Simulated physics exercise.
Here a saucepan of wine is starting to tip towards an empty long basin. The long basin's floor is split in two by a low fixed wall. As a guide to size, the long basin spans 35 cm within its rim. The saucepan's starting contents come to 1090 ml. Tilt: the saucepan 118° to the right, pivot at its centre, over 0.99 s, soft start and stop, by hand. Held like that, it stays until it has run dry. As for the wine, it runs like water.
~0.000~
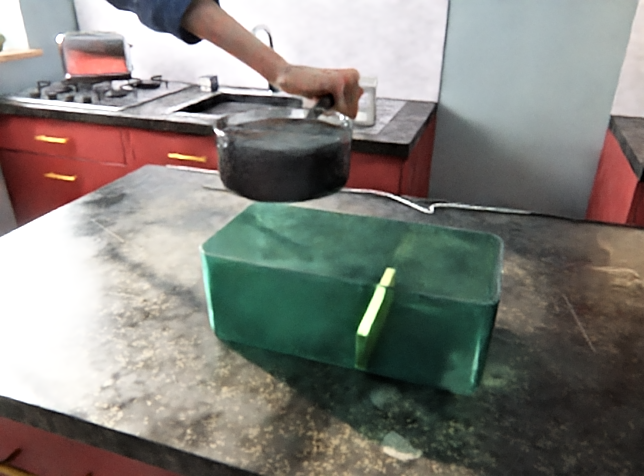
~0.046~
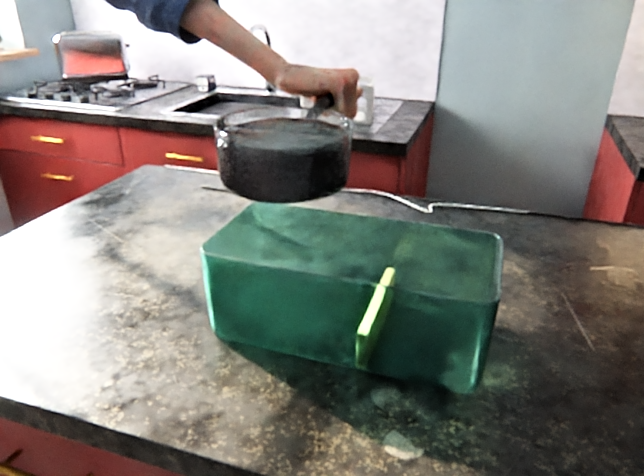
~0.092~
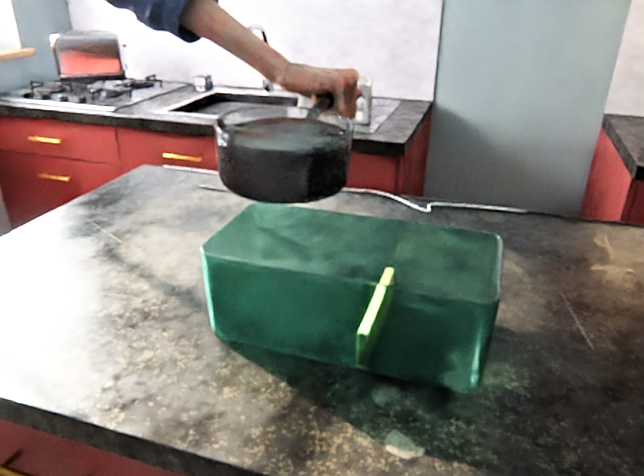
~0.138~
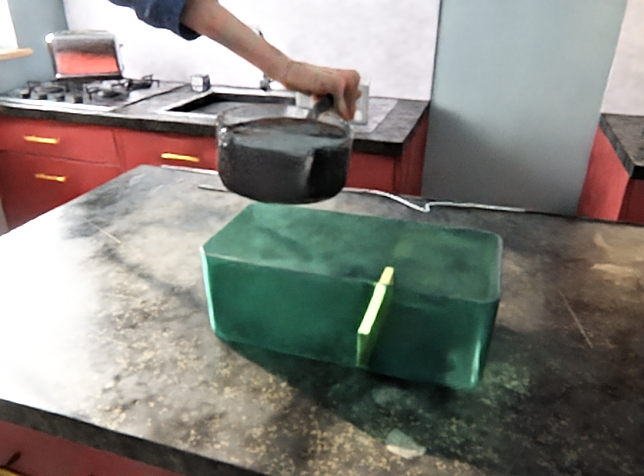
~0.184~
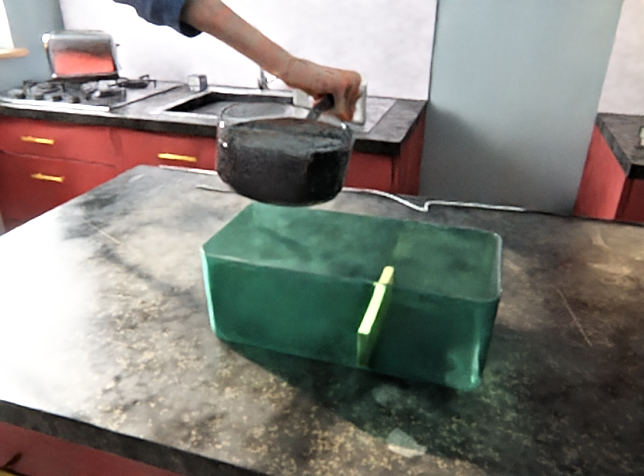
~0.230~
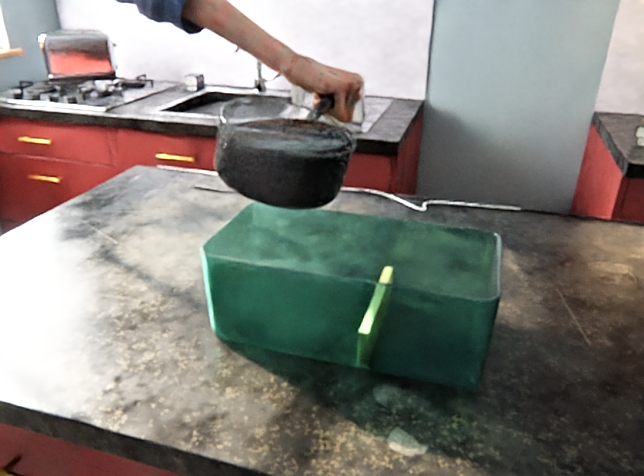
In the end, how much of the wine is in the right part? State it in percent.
Roughly 55 percent is in the right part.
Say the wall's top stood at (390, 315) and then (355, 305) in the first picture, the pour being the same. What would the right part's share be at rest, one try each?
Respectively 45 and 70 %.
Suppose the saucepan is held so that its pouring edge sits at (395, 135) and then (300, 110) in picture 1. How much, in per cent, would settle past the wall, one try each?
Near 80 in a hundred on the first go and near 10 in a hundred on the second.
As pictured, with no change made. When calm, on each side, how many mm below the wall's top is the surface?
Left roughly 36 mm; right roughly 22 mm.
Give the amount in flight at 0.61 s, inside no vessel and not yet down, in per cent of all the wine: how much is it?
Near 32 per cent at that moment.
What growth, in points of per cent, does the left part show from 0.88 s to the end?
About 6 percent, give or take.
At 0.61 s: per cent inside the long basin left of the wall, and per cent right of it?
Left side near 4, right side near 28.
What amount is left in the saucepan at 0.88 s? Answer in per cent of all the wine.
I'd say some 3 per cent remains.
After 0.61 s the tilt is 80° and 36 per cent is still to pour, 4 is left of the wall and 27 right of it.
After 0.88 s the tilt is 115° and 3 per cent is still to pour, 38 is left of the wall and 55 right of it.
After 1.17 s the tilt is 118° and 0 per cent is still to pour, 44 is left of the wall and 55 right of it.
After 1.49 s the tilt is 118° and 0 per cent is still to pour, 44 is left of the wall and 55 right of it.
In the end 44 per cent lies left of the wall, 55 right of it and 1 outside.
